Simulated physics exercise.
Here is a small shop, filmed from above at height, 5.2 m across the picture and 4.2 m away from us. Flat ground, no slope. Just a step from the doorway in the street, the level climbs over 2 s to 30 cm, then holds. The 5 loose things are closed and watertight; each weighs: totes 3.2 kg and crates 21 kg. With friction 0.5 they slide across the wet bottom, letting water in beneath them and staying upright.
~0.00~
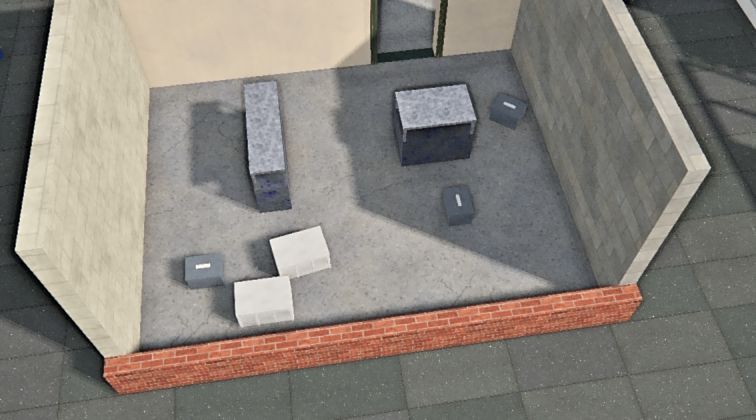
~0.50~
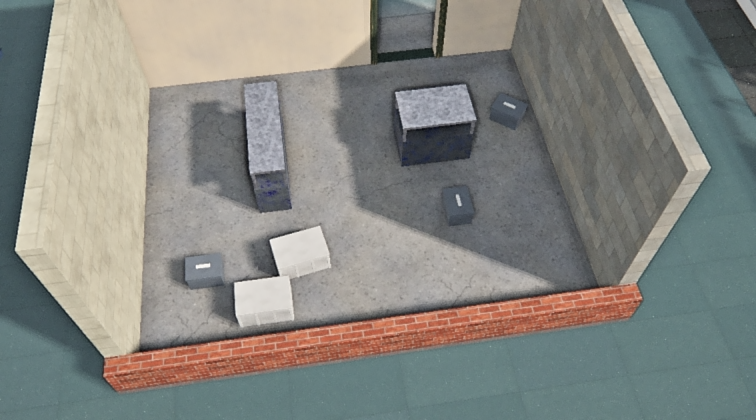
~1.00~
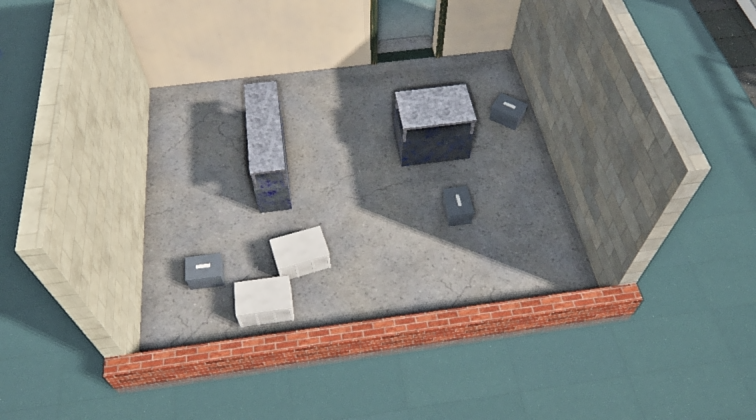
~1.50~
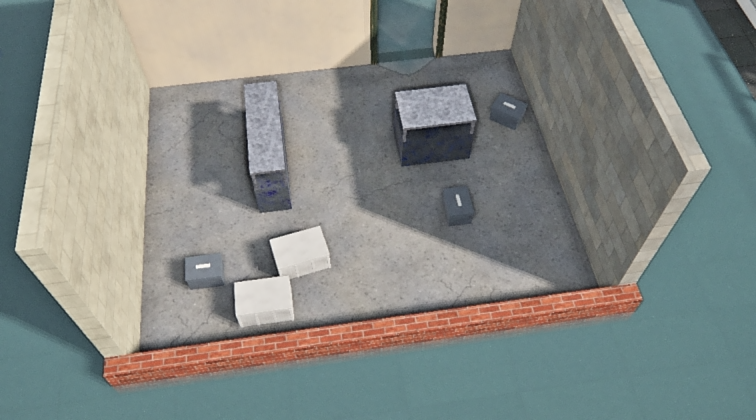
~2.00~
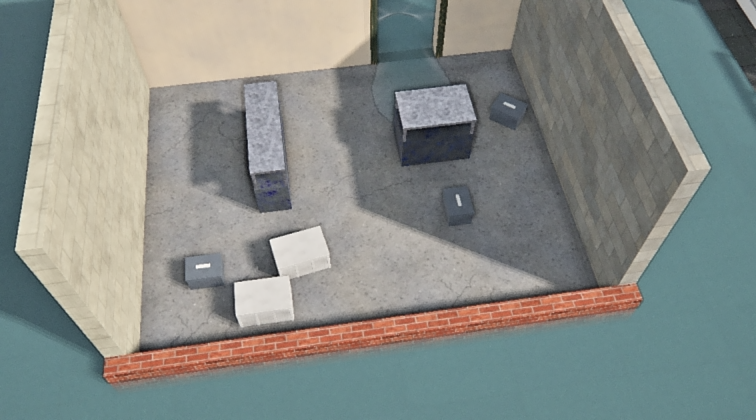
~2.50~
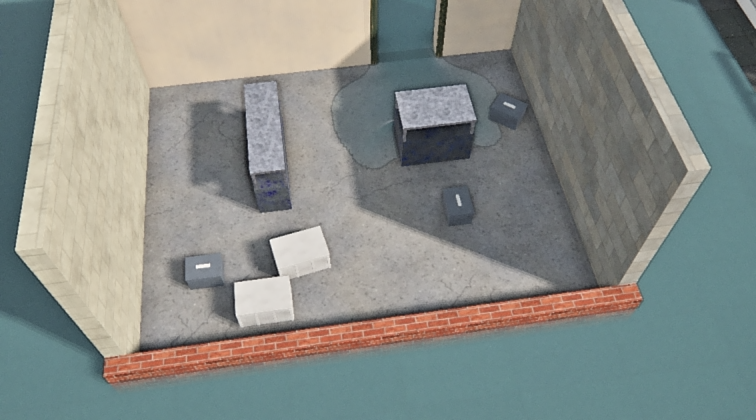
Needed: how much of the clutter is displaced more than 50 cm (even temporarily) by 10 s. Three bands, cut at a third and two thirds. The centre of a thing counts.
Going by this, the fraction will be in the middle third.
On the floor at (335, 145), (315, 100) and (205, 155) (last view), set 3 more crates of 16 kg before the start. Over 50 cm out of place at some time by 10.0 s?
Above the limit, then inside the limit, then inside the limit.
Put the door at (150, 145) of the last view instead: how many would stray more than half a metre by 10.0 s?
The answer would then be 4.
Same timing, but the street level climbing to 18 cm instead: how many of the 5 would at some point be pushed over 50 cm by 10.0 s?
Then the count would be 1.
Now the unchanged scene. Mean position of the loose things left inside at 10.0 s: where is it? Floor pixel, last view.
The average lands around (324, 242).
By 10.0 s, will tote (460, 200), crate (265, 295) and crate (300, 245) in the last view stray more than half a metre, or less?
Same order as the question: Greater, smaller, smaller.
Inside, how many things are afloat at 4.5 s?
Count: 0.
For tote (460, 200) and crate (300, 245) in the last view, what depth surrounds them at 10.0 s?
Depth approx. 4 cm / 9 cm.
After 3.5 s 0 of 5 are over 50 cm from their spots; 1 afloat.
After 4.5 s 1 of 5 are over 50 cm from their spots; 0 afloat.
After 7.0 s 1 of 5 are over 50 cm from their spots; 1 afloat.
After 10.0 s 2 of 5 are over 50 cm from their spots, and 3 have been at some point; 3 afloat.
